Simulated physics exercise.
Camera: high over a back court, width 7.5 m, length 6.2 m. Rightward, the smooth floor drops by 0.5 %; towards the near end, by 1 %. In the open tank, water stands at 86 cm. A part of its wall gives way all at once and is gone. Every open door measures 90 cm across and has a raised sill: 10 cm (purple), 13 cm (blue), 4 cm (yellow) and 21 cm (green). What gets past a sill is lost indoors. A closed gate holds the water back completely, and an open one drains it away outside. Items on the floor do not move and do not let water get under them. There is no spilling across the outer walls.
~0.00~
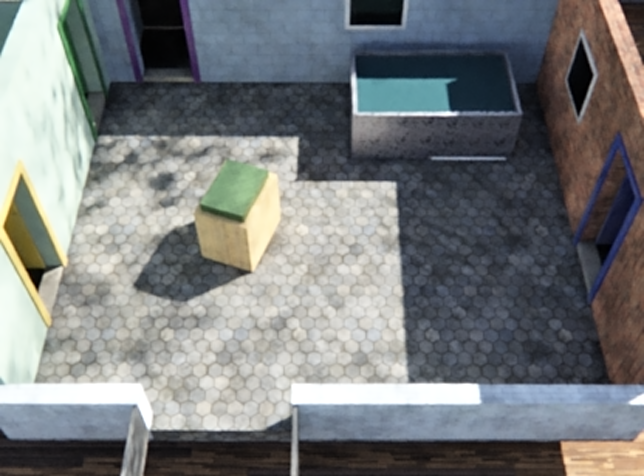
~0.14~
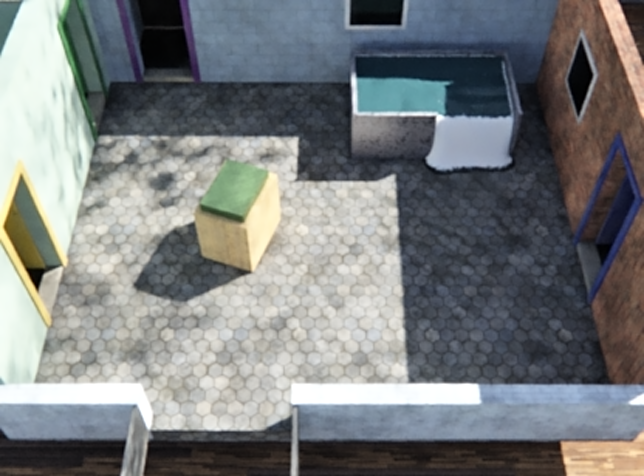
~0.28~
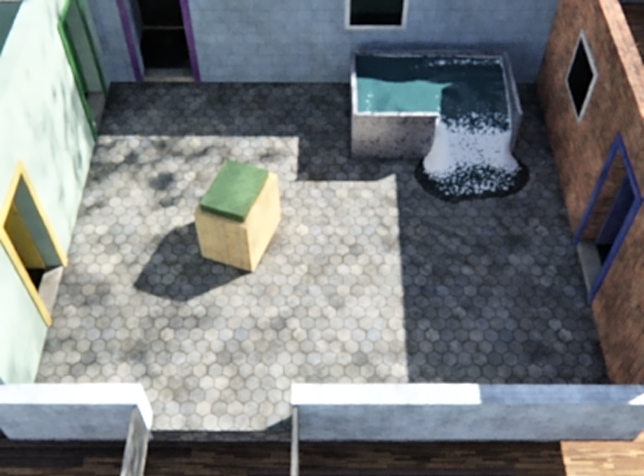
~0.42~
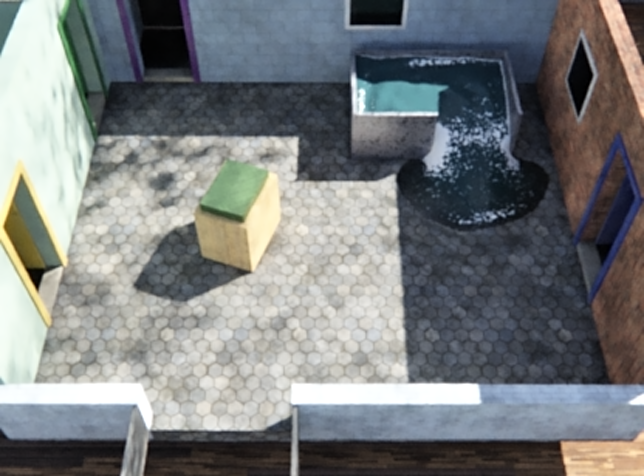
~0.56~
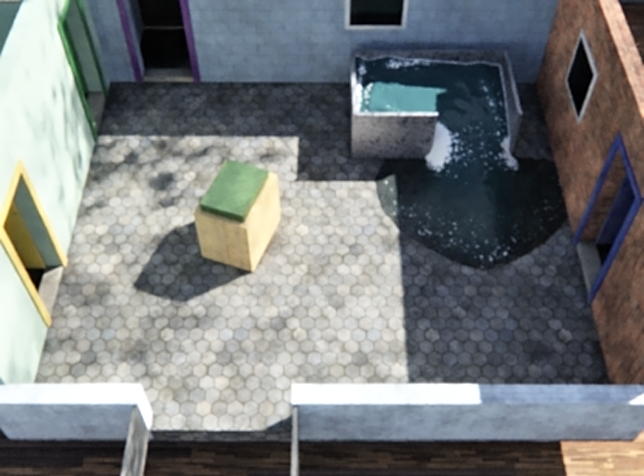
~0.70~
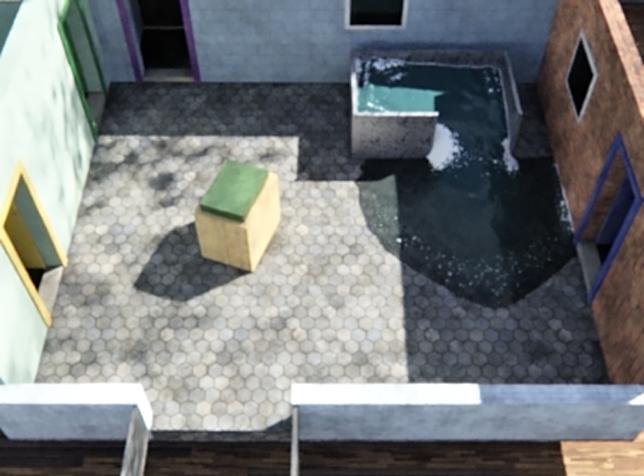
Water bursts through a gap that opens in the front wall of a raised open tank at the back right of a walled courtyard, then spreads across the dark paving toward the near end, right of a green-topped box.
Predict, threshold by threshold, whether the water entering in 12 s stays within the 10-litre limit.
Prediction: Purple door within the limit; blue door beyond the limit; yellow door beyond the limit; green door within the limit.
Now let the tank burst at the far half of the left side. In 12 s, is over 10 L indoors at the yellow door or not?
Against that limit: Yellow beyond it.
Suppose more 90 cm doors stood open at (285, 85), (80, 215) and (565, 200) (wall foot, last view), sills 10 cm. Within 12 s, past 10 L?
In that order: Short of it, short of it, beyond it.
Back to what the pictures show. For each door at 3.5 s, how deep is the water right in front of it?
Measured in centimetres, the purple door gives 0, the blue door 13, the yellow door 0 and the green door 0.
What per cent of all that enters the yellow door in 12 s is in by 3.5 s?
By that time, around 0 per cent.
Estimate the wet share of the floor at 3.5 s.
Some 45 per cent of the floor is wet.
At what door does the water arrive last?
Door: Purple.
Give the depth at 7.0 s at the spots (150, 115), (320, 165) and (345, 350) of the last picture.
Approximately 1, 1 and 9 centimetres, going through them in turn.
After 1.4 s water covers 35 % of the floor and is deepest (50 cm) near (610, 413); purple door not reached, blue door 22 cm at the sill, 1 L in, yellow door not reached, green door not reached.
After 2.2 s water covers 35 % of the floor and is deepest (55 cm) near (579, 400); purple door not reached, blue door 19 cm at the sill, 21 L in, yellow door not reached, green door not reached.
After 3.5 s water covers 45 % of the floor and is deepest (34 cm) near (567, 413); purple door not reached, blue door 13 cm at the sill, 33 L in, yellow door not reached, green door not reached.
After 7.0 s water covers 75 % of the floor and is deepest (16 cm) near (113, 337); purple door not reached, blue door 11 cm at the sill, 45 L in, yellow door 12 cm at the sill, 122 L in, green door 3 cm at the sill, 0 L in.
After 12.0 s water covers 100 % of the floor and is deepest (10 cm) near (596, 413); purple door 5 cm at the sill, 0 L in, blue door 7 cm at the sill, 45 L in, yellow door 7 cm at the sill, 202 L in, green door 5 cm at the sill, 0 L in.
